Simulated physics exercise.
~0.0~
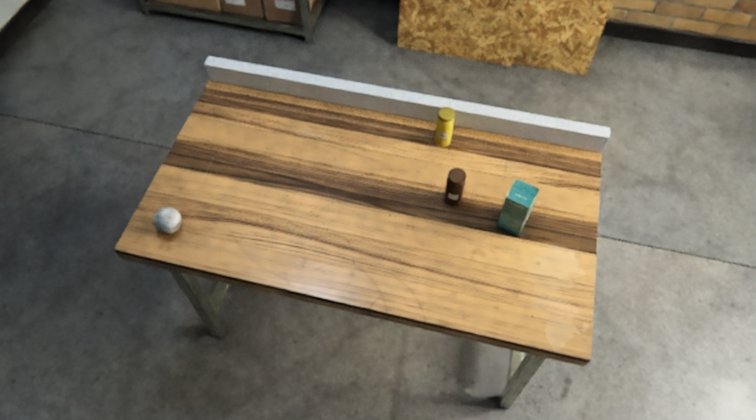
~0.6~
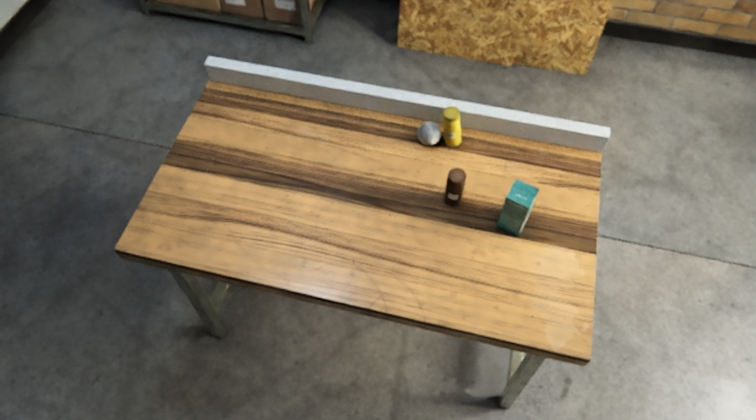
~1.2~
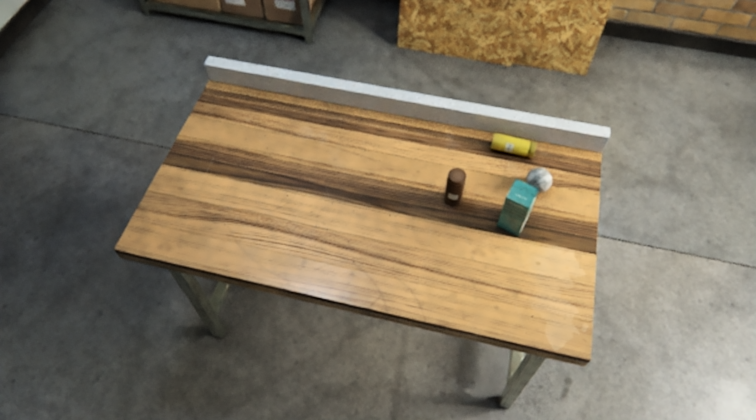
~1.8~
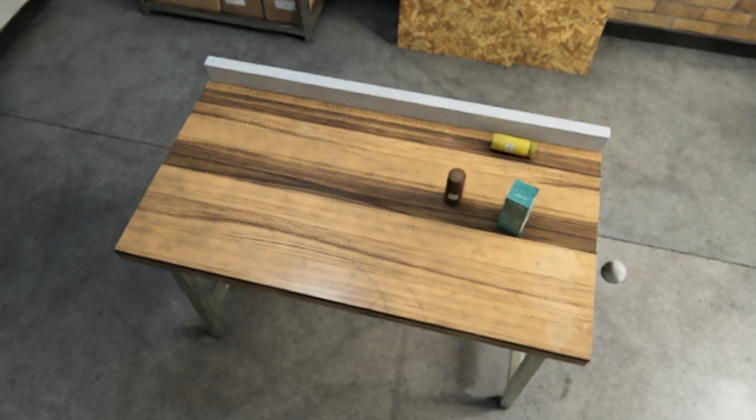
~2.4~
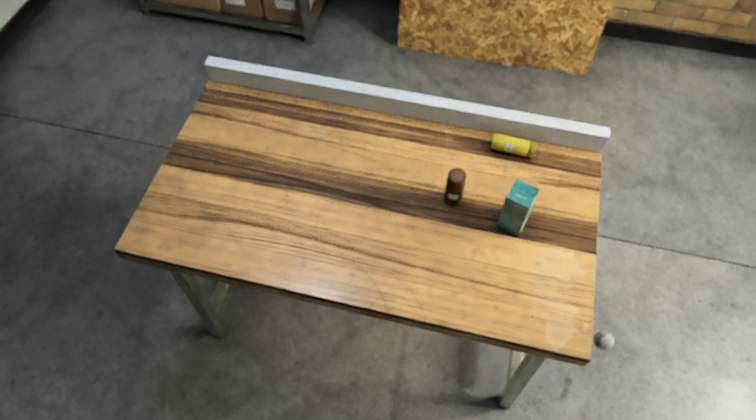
On a wood-topped table standing on a grey concrete floor, a white ball sits near the left end, while a yellow shaker, a brown shaker and a turquoise carton stand toward the right. The ball travels across the top to the low batten along the far edge and meets the yellow shaker, which starts to lean. The shaker topples onto its side a little farther right as the ball moves on, passing close behind the carton. The ball then leaves the unguarded right end and drops beside the table. At the end it is lower still, near the front right corner, with the yellow shaker lying down and the brown shaker and carton still upright.
